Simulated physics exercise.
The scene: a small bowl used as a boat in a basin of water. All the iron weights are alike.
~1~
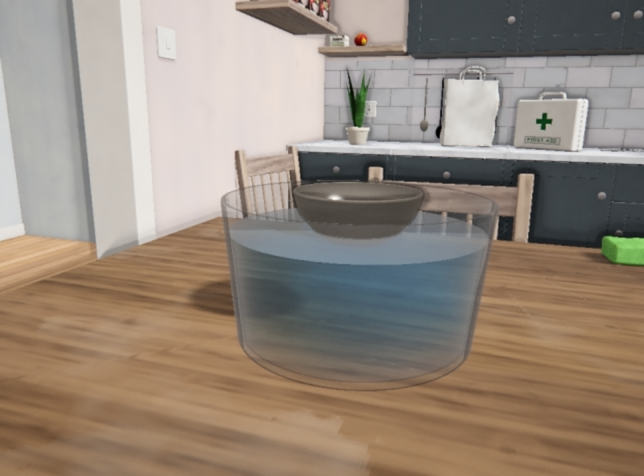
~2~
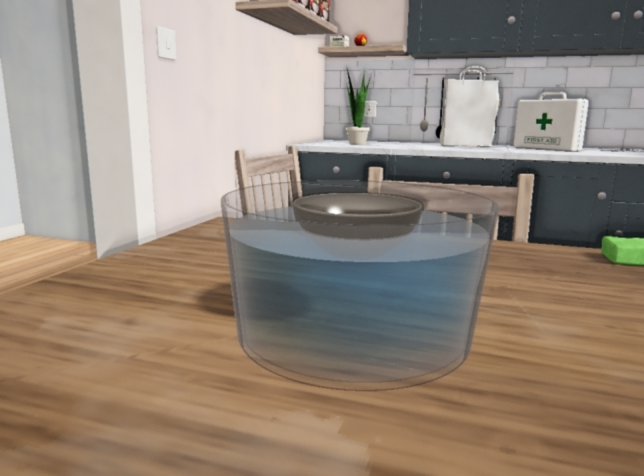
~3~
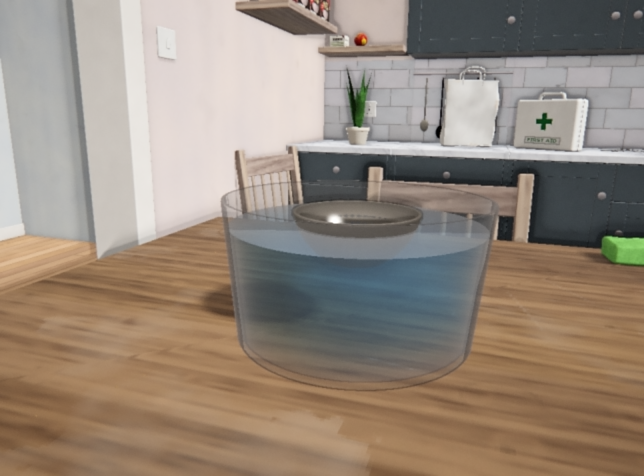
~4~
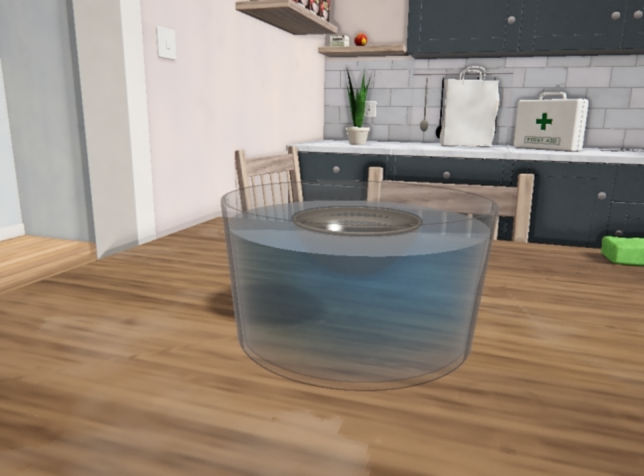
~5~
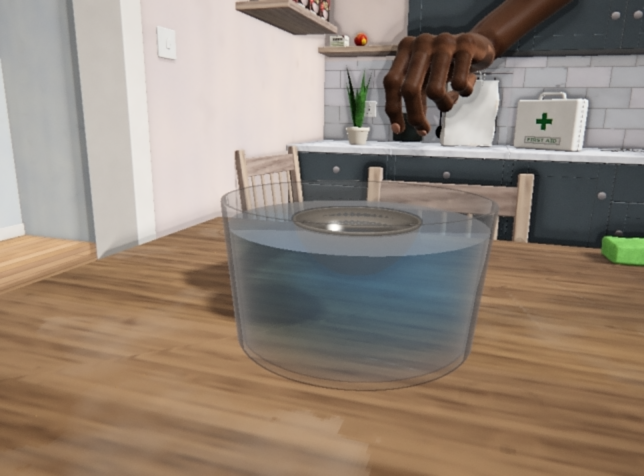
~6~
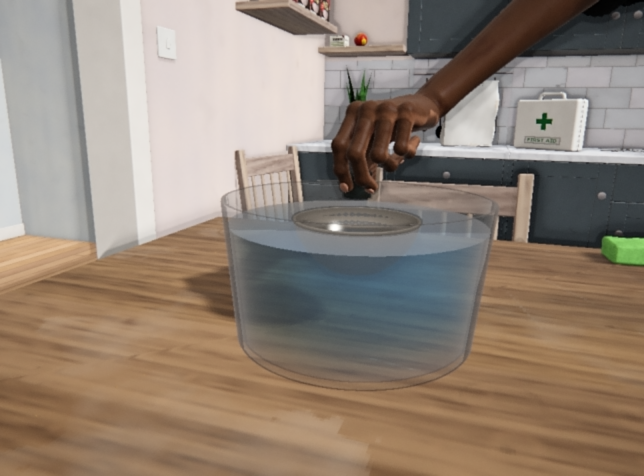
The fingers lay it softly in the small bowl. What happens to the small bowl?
As it turns out, it is swamped.
Soon after, the iron weight is in and the small bowl dips.
Later, water pours in over its edge.
In the end, the small bowl lies on the bottom with its load.
